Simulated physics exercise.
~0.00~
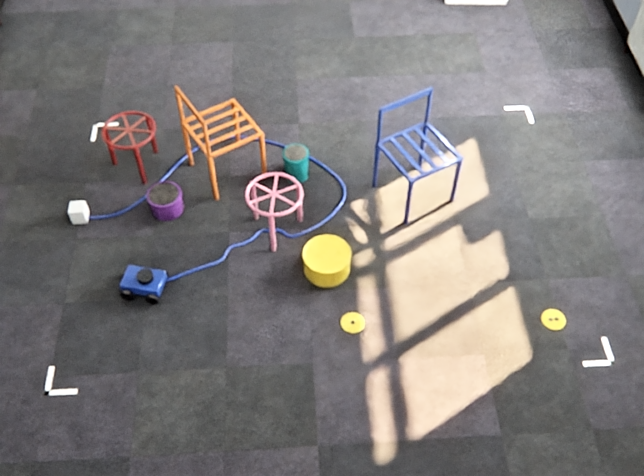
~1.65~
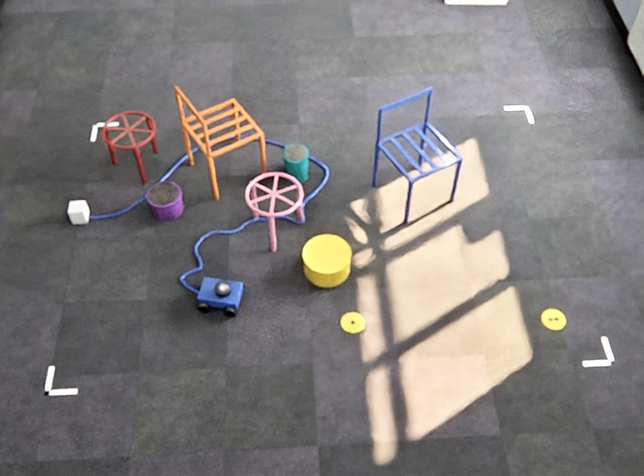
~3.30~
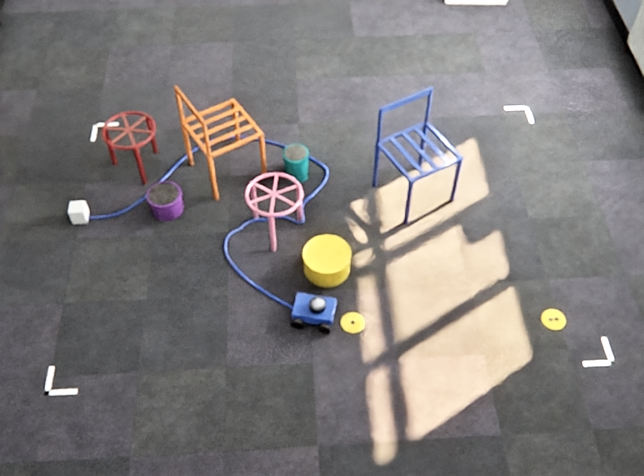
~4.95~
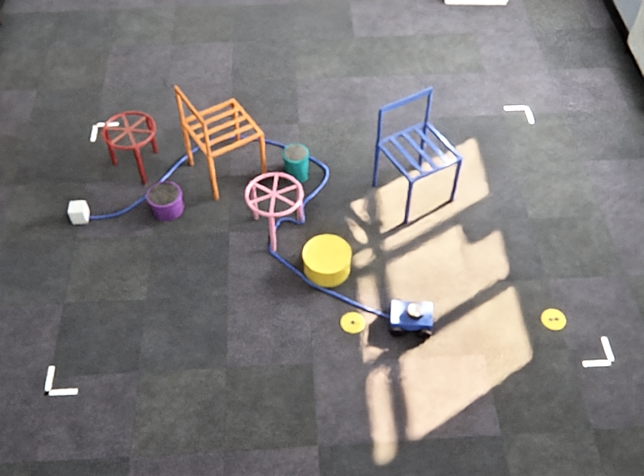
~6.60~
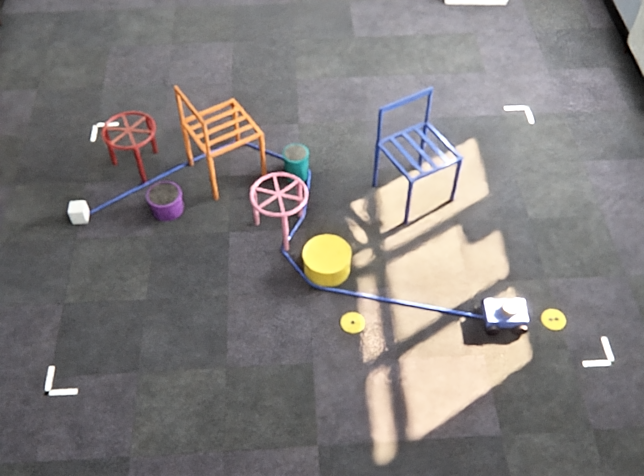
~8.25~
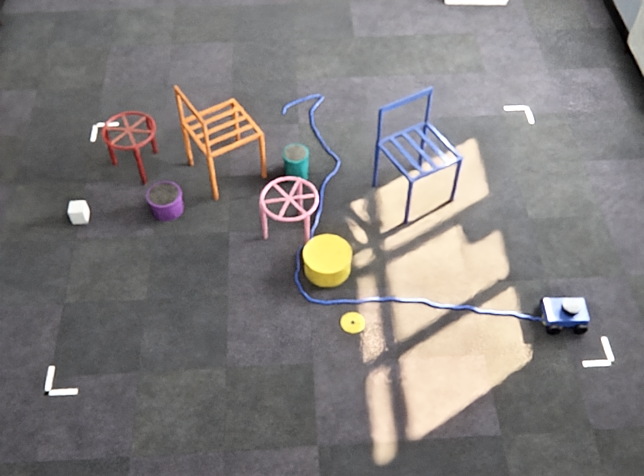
We see a small blue cart trailing a blue lead drive right among chairs, stools, a bucket and pots on a gray floor, passing two yellow marks; the lead pulls taut, comes free of the white block, and the pink stool ends slightly shifted right.
